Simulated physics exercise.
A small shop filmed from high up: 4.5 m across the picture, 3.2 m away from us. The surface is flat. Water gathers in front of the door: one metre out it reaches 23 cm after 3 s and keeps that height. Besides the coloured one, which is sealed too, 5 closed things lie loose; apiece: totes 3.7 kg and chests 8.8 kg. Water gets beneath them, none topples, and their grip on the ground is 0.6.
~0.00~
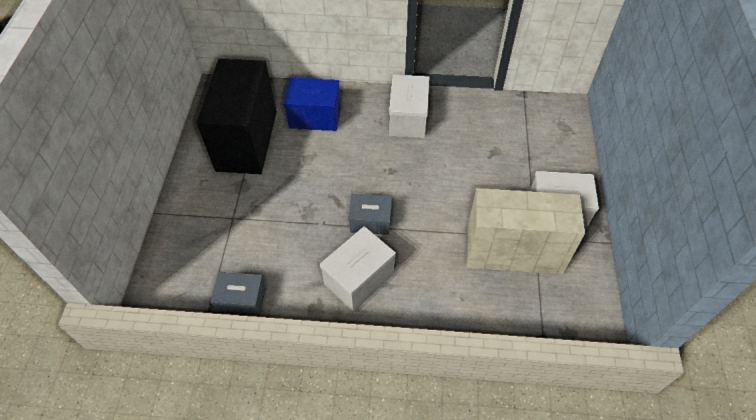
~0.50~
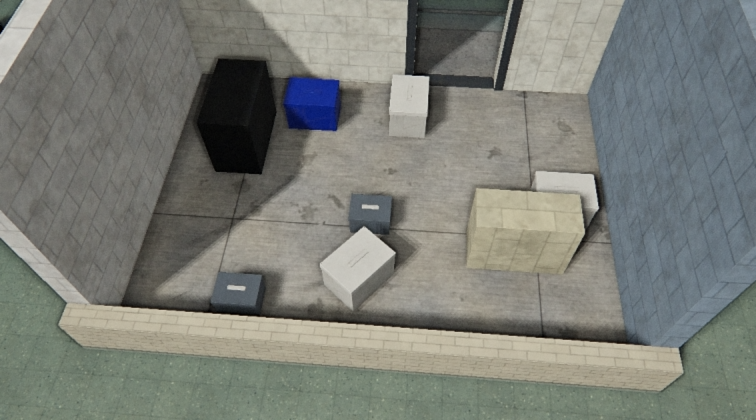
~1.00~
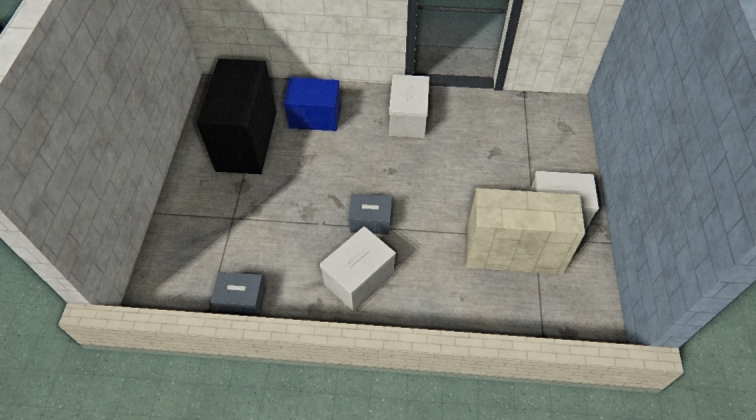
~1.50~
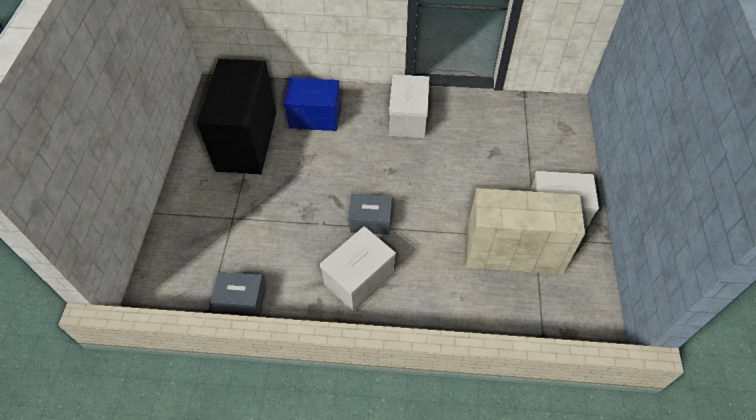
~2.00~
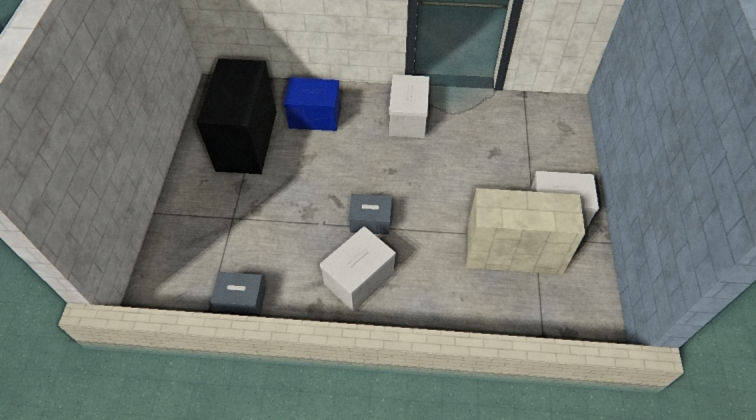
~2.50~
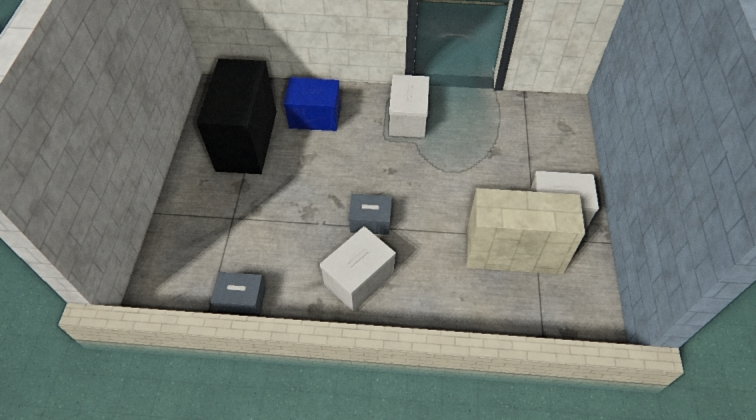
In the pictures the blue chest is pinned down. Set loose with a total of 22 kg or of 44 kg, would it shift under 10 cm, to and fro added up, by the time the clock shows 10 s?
Verdict: The smaller load will do.
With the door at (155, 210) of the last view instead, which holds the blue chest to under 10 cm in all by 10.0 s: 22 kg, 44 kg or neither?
In that case the lower weight is enough.
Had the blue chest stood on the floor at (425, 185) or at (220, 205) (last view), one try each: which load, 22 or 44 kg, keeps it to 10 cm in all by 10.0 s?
In that order: Only the larger holds; the smaller is enough.
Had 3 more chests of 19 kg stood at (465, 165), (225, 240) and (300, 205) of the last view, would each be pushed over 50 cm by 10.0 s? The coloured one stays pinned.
In that order: Over, under, less.
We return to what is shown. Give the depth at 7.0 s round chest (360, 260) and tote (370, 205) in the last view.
Roughly 6 and 7 cm.
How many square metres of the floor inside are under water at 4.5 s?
Some 8.0 m2.
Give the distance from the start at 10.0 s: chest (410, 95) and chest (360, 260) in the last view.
In that order: 100 cm, 120 cm.
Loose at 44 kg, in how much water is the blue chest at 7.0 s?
About 1 cm.
After 3.5 s the blue chest would be 0 cm from its start with 22 kg and 0 cm from its start with 44 kg; 0 cm of water round it then.
After 4.5 s the blue chest would be 0 cm from its start with 22 kg and 0 cm from its start with 44 kg; 2 cm of water round it then.
After 7.0 s the blue chest would be 0 cm from its start with 22 kg and 0 cm from its start with 44 kg; 1 cm of water round it then.
After 10.0 s the blue chest would be 0 cm from its start with 22 kg and 0 cm from its start with 44 kg; 4 cm of water round it then.
